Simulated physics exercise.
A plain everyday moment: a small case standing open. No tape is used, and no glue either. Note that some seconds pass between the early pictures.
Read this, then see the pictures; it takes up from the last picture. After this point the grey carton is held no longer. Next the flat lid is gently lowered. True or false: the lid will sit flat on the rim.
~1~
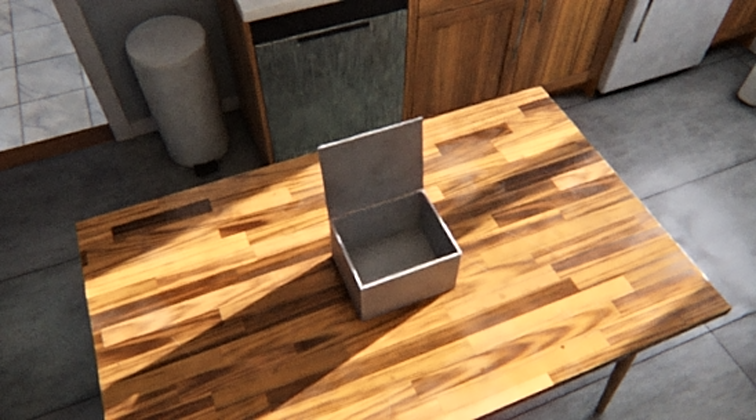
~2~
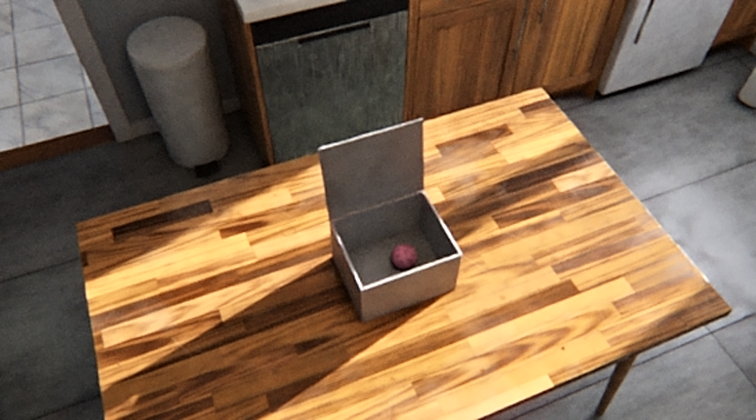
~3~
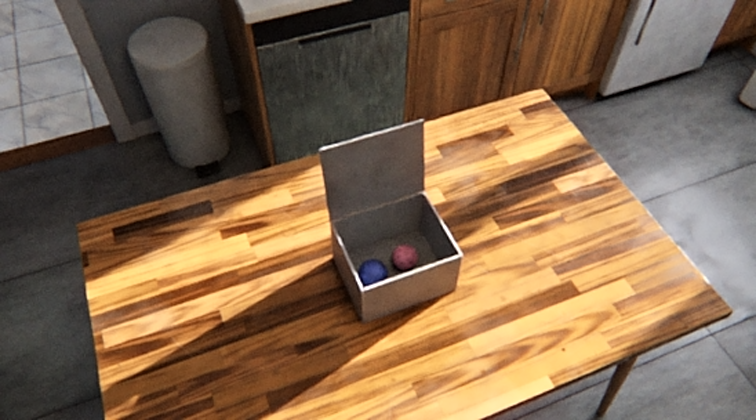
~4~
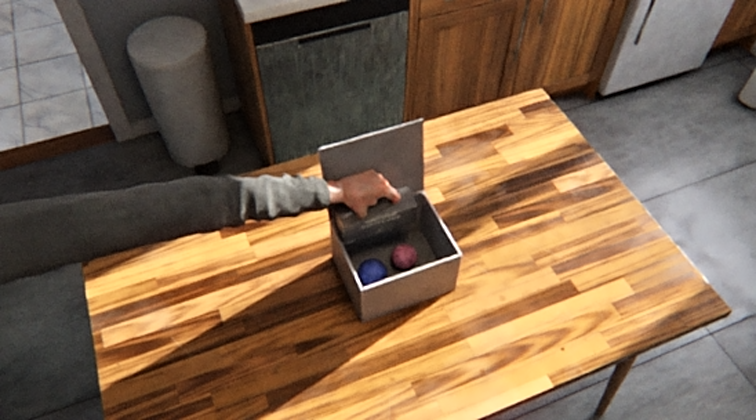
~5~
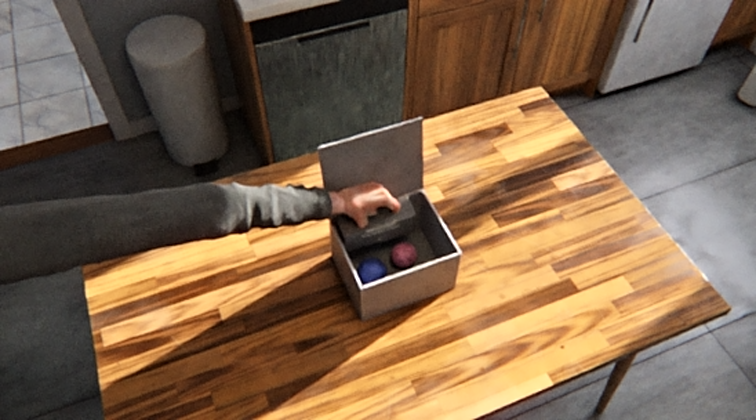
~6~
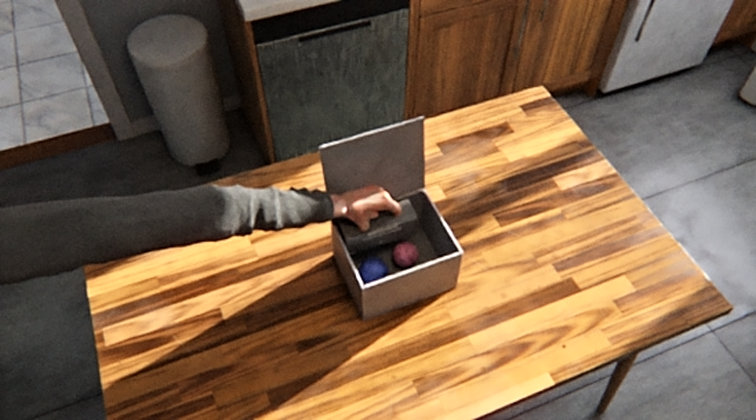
True.
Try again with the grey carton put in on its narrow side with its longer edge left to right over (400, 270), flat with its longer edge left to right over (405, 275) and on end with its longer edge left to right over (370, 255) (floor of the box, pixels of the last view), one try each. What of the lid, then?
First, it sits on the rim; second, it shuts flat; third, it stays ajar.
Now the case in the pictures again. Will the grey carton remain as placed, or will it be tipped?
By the end it has leaned over.
Then, 0.90 s after the last picture, lid starting down; grey carton on its side near (384, 244); pink ball rolled about its own width; blue ball rolled a little.
Then, 1.80 s after the last picture, lid 44° above the rim; grey carton on its side near (384, 244); pink ball rolled about its own width; blue ball rolled a little.
At rest, lid shut; tipped over in the box, grey carton; moved from the start, pink ball; blue ball in place. Seen from the same camera at the end, grey carton near (384, 244).
